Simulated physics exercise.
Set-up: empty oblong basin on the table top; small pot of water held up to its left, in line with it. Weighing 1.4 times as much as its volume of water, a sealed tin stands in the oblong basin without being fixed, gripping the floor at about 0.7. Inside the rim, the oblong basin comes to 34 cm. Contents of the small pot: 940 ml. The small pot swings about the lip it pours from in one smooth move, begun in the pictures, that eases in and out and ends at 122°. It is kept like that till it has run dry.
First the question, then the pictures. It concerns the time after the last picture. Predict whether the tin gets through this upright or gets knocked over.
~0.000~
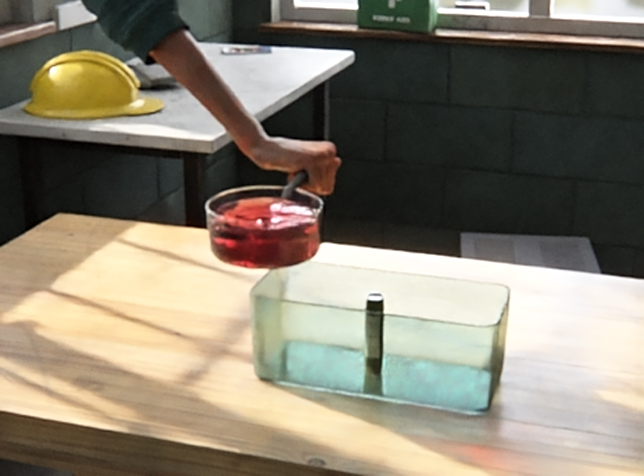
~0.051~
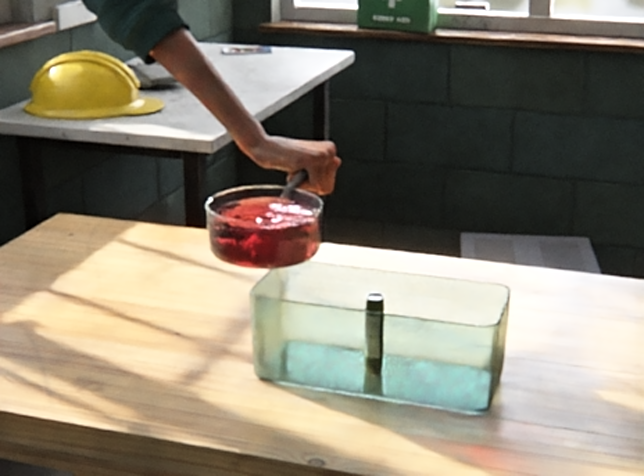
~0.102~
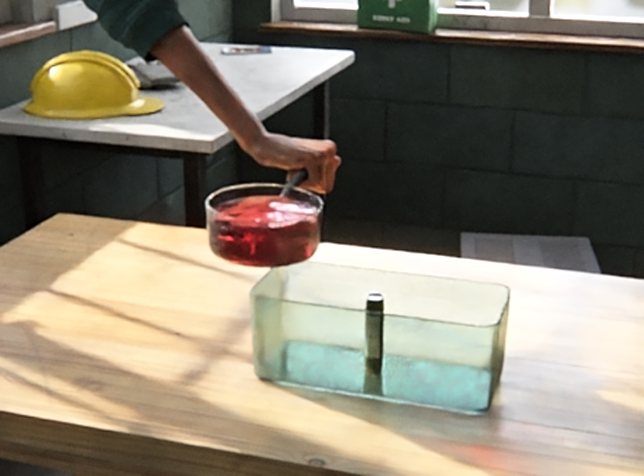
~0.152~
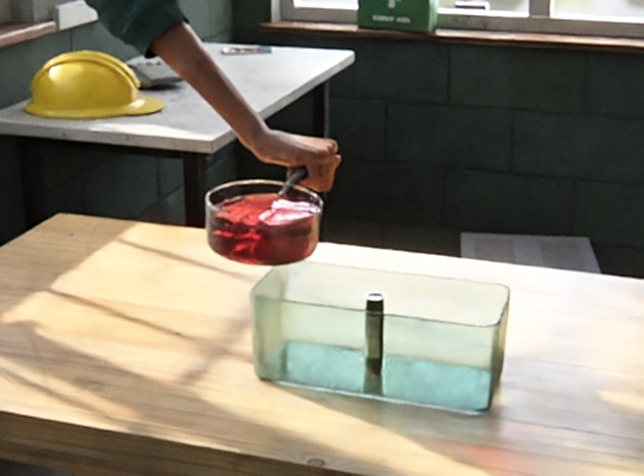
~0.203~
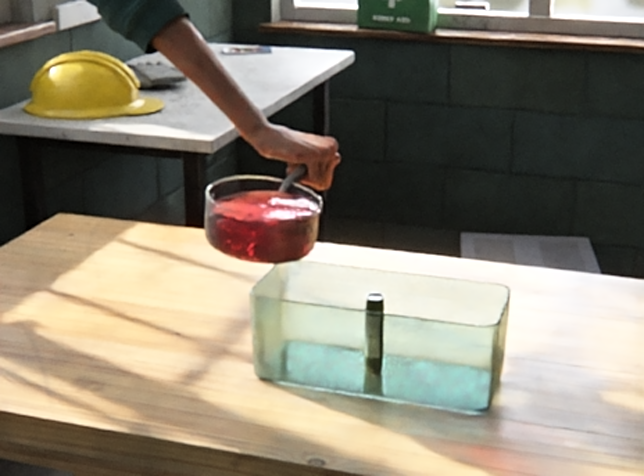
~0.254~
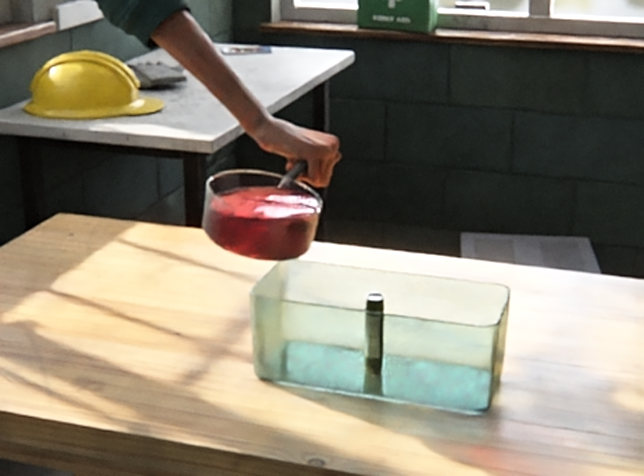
It is going to cope.
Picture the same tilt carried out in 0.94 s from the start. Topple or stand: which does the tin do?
The tin would stay balanced.
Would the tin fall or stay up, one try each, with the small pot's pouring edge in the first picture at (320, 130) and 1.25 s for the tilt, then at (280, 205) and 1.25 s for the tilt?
Trial 1 - tin stays standing; trial 2 - tin tips.
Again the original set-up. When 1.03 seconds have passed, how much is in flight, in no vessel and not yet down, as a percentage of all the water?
8 per cent or so.
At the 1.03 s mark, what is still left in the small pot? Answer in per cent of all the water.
Around 3 percent of it.
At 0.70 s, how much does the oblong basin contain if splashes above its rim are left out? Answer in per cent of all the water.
16 %, give or take.
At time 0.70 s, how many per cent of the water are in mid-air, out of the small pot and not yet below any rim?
Around 40 in a hundred.
By 0.70 s the tilt is 73° and 45 per cent is still to pour; the tin stands where it began.
By 1.03 s the tilt is 113° and 3 per cent is still to pour; the tin stands where it began.
By 1.38 s the tilt is 122° and 0 per cent is still to pour; the tin stands where it began.
By 1.75 s the tilt is 122° and 0 per cent is still to pour; the tin stands where it began.
At rest the tin stands where it began.
